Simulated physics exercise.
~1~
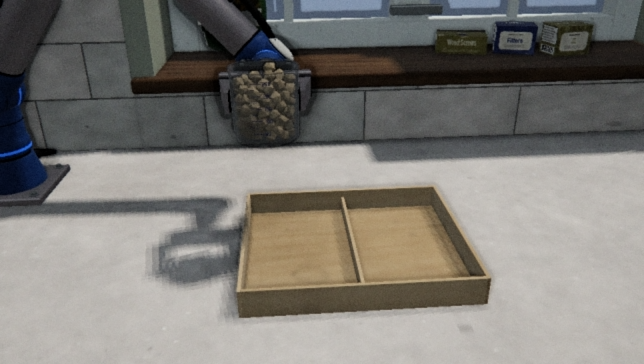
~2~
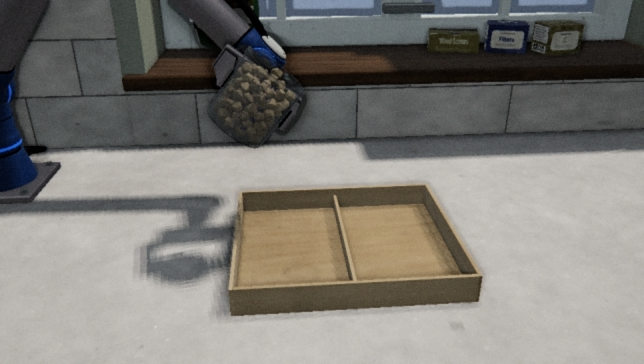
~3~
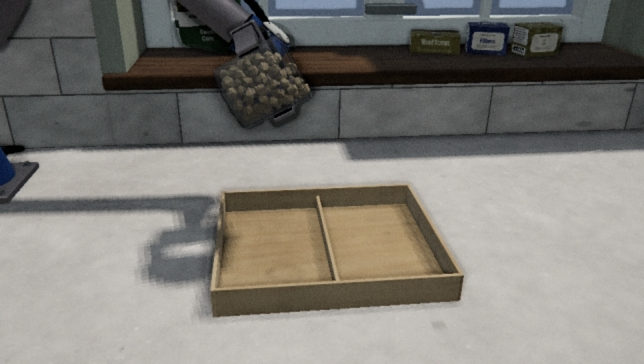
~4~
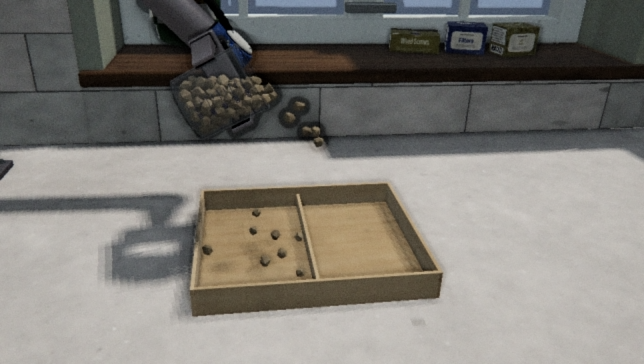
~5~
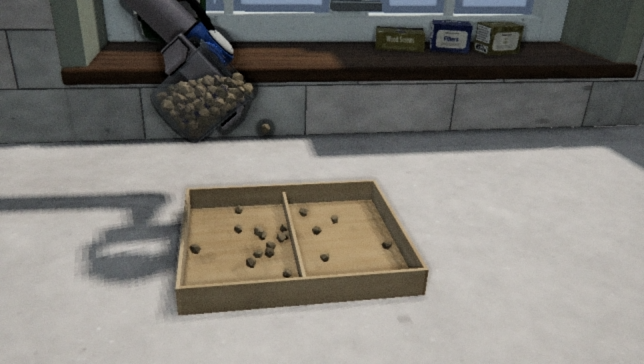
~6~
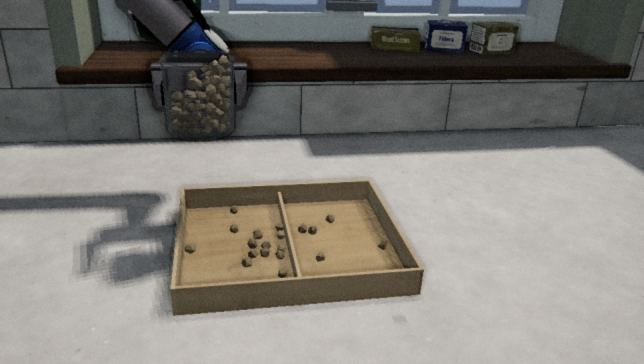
A robotic arm with blue parts, at the upper left, holds a clear cup full of small tan pebbles above a pale tabletop, seen from slightly above. Below sits a shallow wooden tray split in two by a low wall, with three small boxes on a brown windowsill behind. The arm tips the cup to the right, and pebbles spill into the tray's left part. A few more land in the right part as the cup begins to tilt back. Finally the cup is upright, still mostly full, with scattered pebbles in both parts, more on the left.
